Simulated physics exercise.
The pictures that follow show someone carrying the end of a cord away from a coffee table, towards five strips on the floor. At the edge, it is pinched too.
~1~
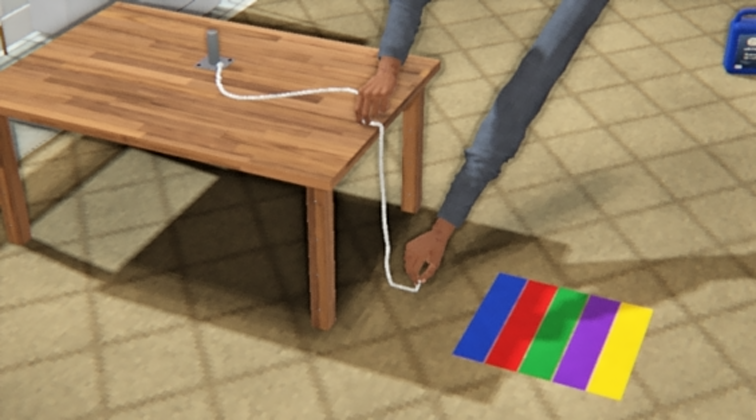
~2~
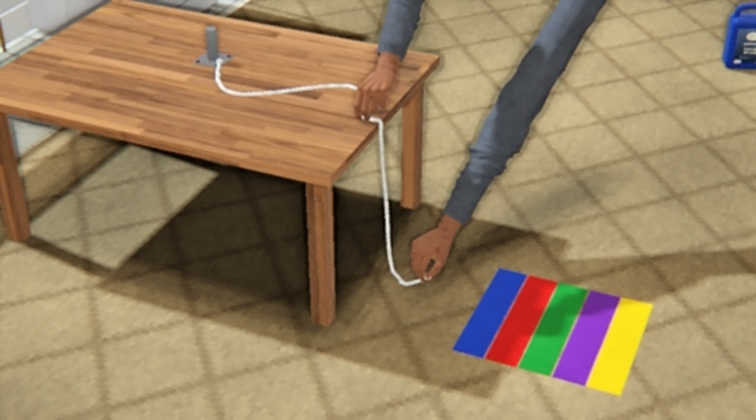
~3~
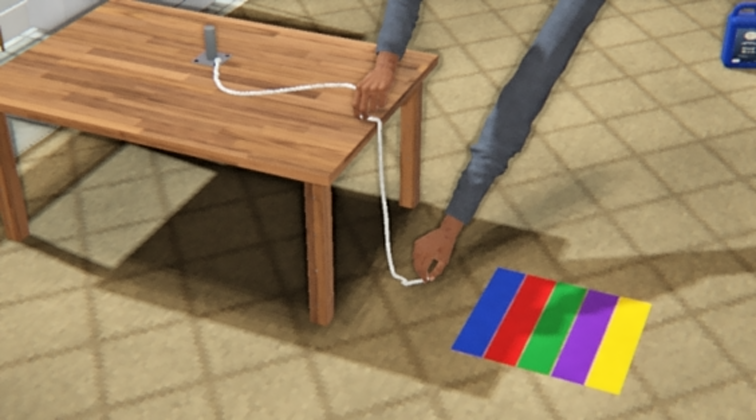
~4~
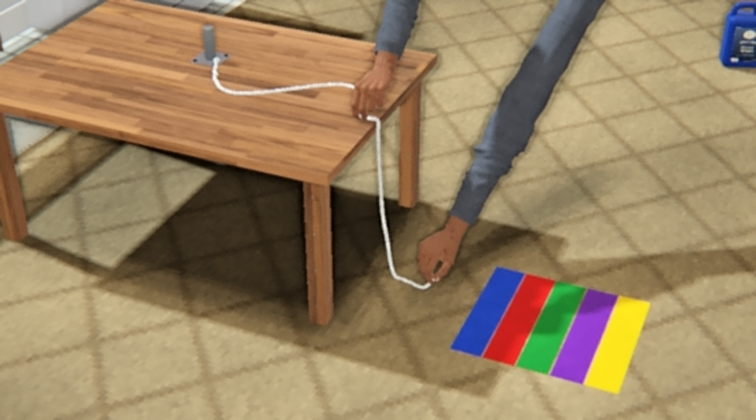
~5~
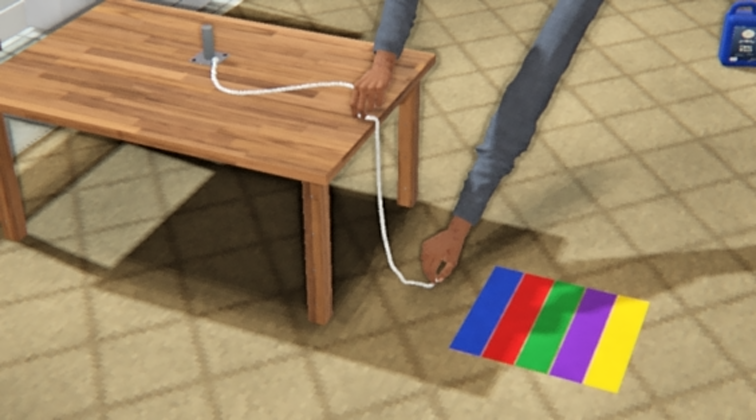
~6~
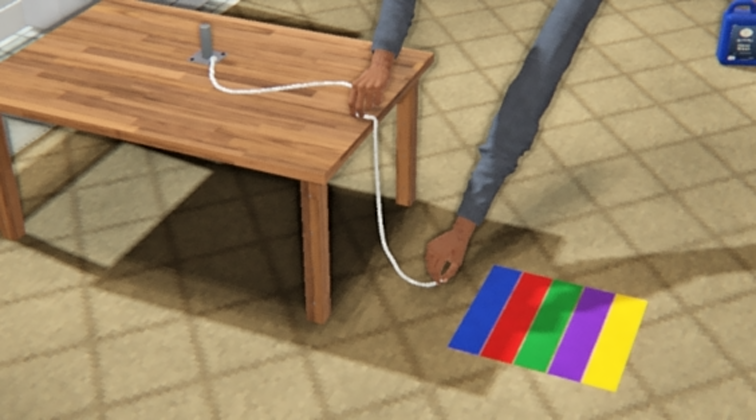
A wooden coffee table stands at the left of a tan floor with a diamond pattern, seen from above at an angle. A white cord runs from a small grey post across the tabletop to the edge, where one grey-sleeved hand pinches it, near blue, red, green, purple and yellow strips. The other hand draws the hanging end slightly right, towards the strips, while the view barely shifts.
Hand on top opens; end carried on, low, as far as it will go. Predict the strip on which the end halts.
The yellow strip.
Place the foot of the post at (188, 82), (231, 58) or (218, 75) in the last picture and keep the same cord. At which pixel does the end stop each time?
First (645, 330), then (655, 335), and last (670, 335).
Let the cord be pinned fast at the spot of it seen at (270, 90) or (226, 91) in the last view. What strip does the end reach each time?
Observed strip, first: Purple; second: Purple.
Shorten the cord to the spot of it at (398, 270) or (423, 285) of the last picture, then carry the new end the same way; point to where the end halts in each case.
You'd find it around (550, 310) the first time and around (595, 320) the second.
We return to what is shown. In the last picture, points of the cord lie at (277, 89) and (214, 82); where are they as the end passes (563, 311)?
First mark (322, 87), second mark (259, 70).
A little later, end near (562, 311); over green.
Next, end near (604, 321); over yellow.
When it is tight, end near (629, 327); over yellow. It gets as far as the yellow strip.
